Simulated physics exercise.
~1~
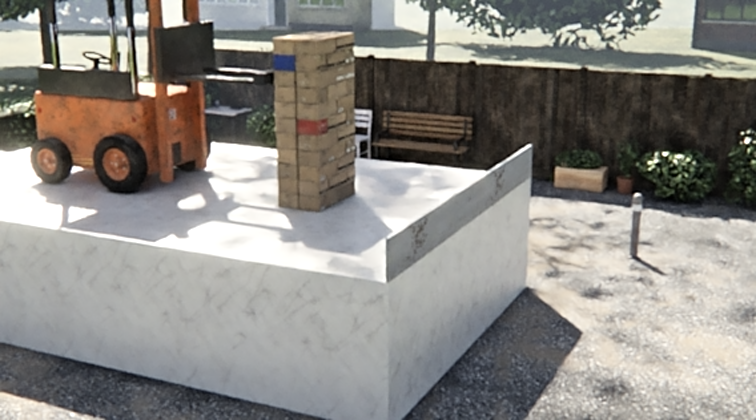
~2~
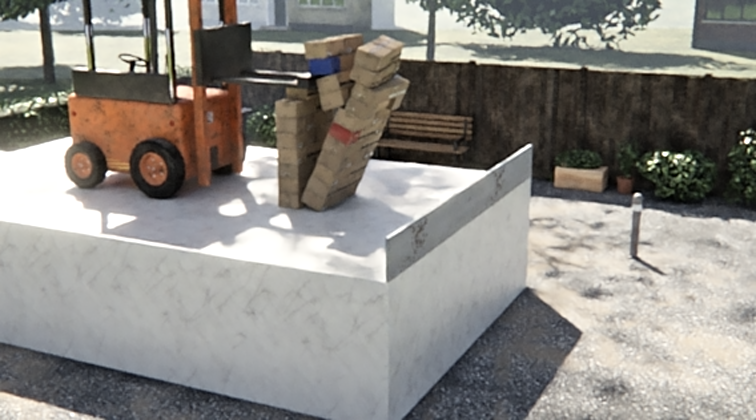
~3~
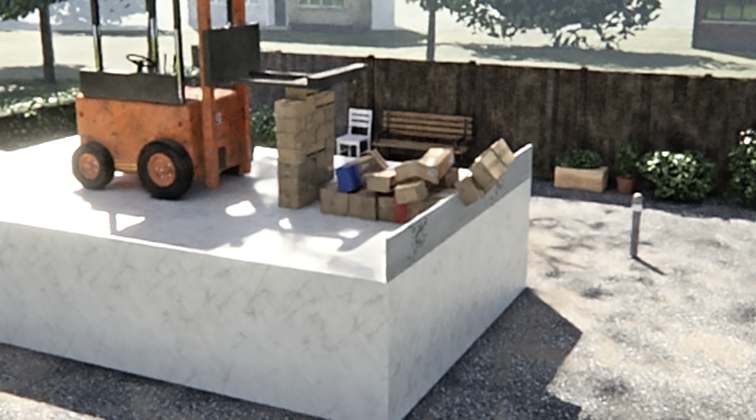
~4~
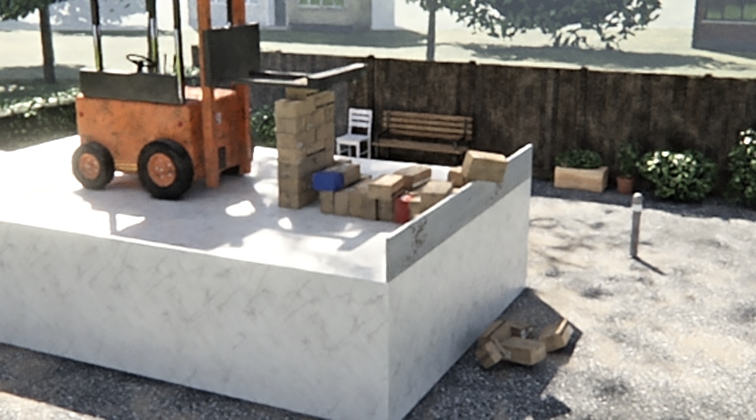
Orange forklift pushing over a stack of tan blocks on a raised deck, most landing behind a low board, some falling to the gravel.
